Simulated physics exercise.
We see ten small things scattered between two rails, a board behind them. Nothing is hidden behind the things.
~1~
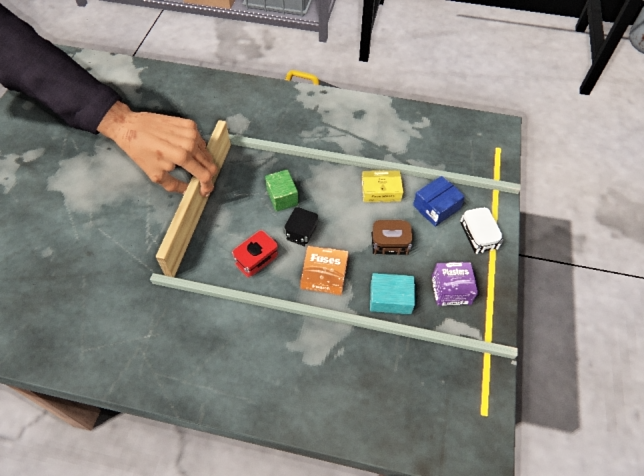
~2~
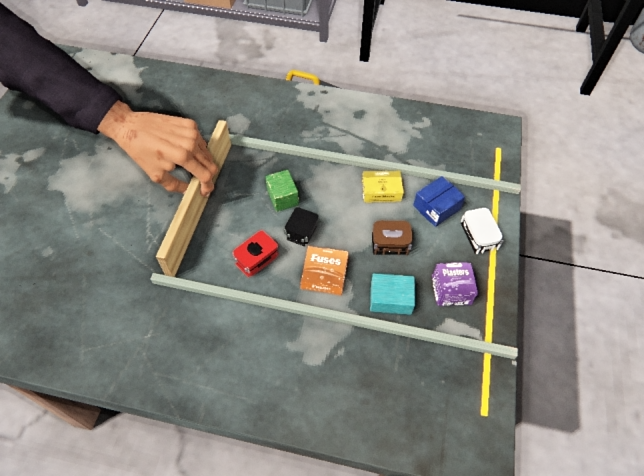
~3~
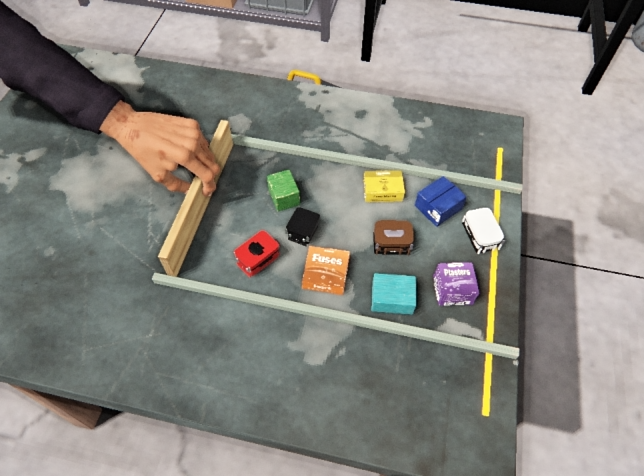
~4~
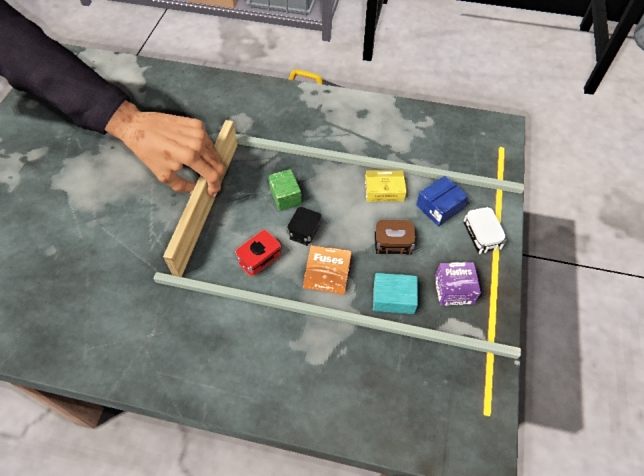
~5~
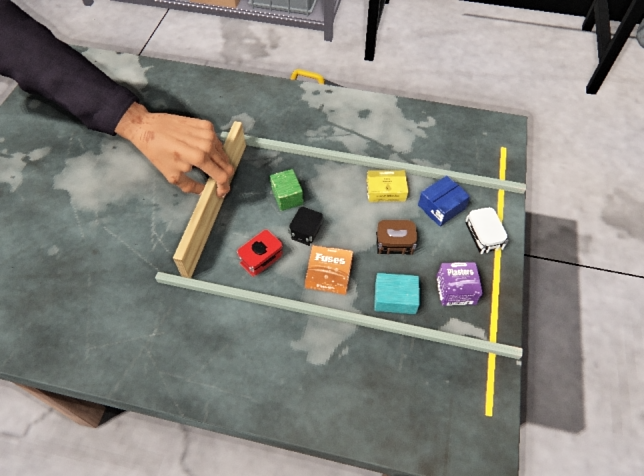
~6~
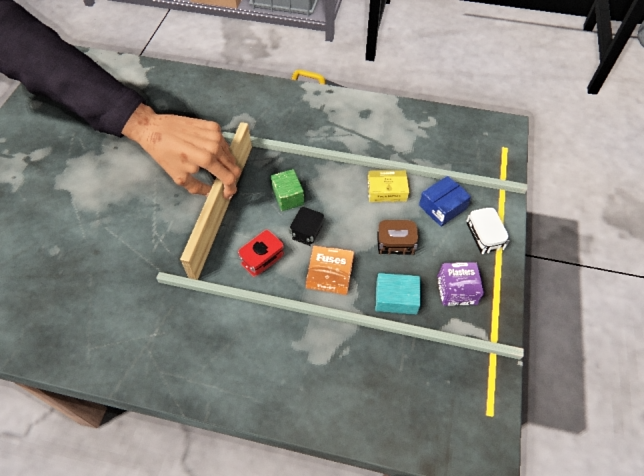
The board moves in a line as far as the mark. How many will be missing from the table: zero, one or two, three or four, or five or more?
As it turns out, the number that fall off is five or more.
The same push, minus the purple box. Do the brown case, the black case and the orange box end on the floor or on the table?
The brown case drops off, the black case holds on, the orange box goes over.
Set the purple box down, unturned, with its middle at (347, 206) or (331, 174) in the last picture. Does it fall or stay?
The purple box tumbles off; holds on.
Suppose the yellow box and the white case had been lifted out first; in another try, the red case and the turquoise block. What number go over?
The counts: 4 and 4.
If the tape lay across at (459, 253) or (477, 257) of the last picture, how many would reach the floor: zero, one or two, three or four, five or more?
One after another: Three or four; 3 or 4.
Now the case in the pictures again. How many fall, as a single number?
Fallen: 6.
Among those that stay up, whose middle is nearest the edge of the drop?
The yellow box ends nearest.
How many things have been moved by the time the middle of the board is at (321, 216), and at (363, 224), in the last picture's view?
By then 4, and 8.
Soon after, none off yet; white case at rest near (487, 231); purple box at rest near (460, 284); blue box at rest near (445, 201).
After that, none off yet; white case at rest near (487, 231); purple box displaced about its own width near (485, 283); blue box at rest near (447, 201).
And then, none off yet; white case displaced about its own width near (523, 239); purple box displaced well along near (533, 283); blue box displaced well along near (511, 202).
In the end, the number that fall off is five or more; gone, orange box, brown case, turquoise block, blue box, purple box and white case.
